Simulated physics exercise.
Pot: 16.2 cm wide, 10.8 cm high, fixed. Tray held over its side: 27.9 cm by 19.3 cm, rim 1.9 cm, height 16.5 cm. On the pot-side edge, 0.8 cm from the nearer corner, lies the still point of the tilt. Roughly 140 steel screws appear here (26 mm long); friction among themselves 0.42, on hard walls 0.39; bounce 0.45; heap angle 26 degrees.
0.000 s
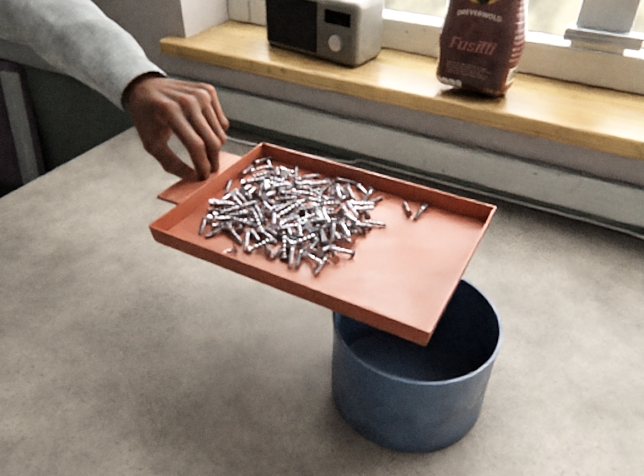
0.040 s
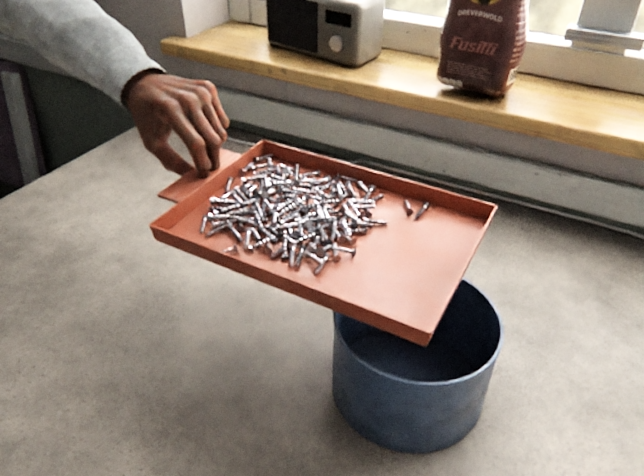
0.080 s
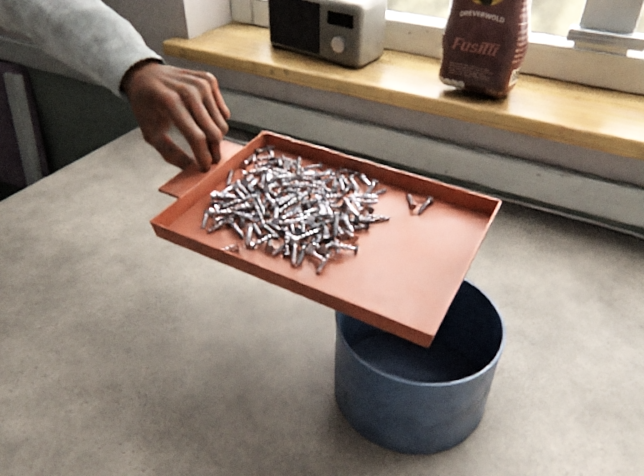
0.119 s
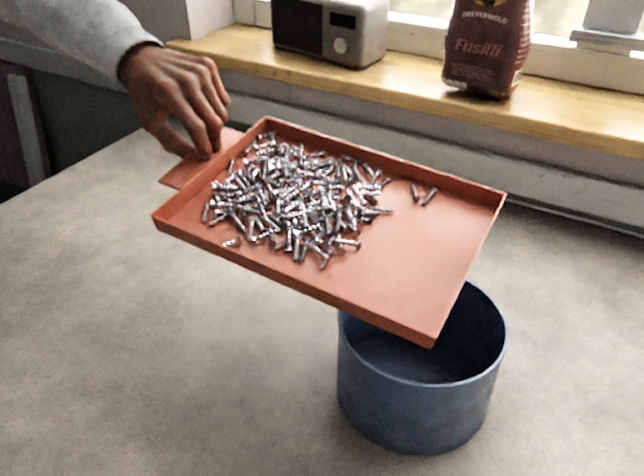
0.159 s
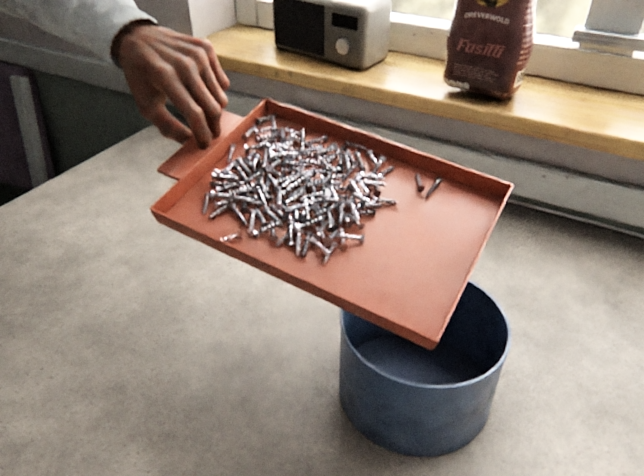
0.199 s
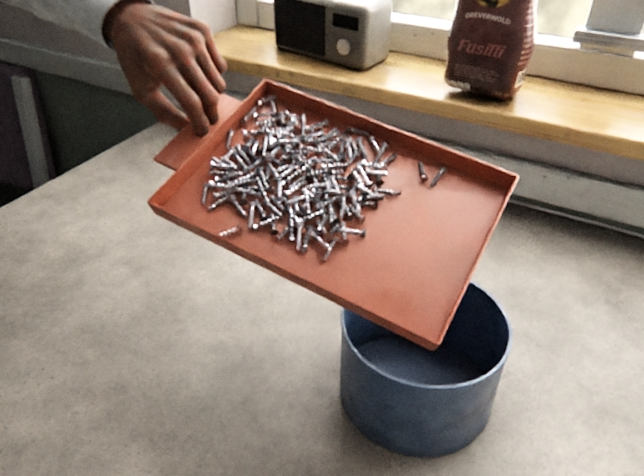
A hand held an orange tray heaped with small metal screws above a blue pot on a gray counter, then raised the tray's back side, tilting it steadily toward the front right.
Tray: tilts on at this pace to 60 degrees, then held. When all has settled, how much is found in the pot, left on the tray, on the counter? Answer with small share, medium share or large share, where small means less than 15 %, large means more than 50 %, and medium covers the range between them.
Pot - small share; tray - medium share; counter - large share.
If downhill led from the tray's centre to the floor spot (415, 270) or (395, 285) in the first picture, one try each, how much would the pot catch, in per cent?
Estimate: Some 10 % and some 0 % respectively.
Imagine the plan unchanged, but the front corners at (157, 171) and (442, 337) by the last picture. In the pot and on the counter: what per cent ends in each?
Final per cent - pot 5, counter 70.
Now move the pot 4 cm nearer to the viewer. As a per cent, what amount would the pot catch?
5 %.
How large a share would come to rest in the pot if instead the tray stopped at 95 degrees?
Roughly 0 %.
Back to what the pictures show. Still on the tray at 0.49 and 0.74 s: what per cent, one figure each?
In order, 100 and 50.
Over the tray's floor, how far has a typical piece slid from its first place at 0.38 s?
I'd say close to 1 centimetres.
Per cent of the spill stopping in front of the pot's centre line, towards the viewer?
Estimate: Close to 100 per cent of the pieces.
After 0.38 s, tilt 41 degrees; the tray holds 100 %, the pot 0 %.
Then, at 0.49 s, tilt 55 degrees; the tray holds 100 %, the pot 0 %.
Then, at 0.74 s, tilt 60 degrees; the tray holds 50 %, the pot 0 %.
In the end, at 2.1 s, pot 0 %, tray 30 %, counter 70 %.
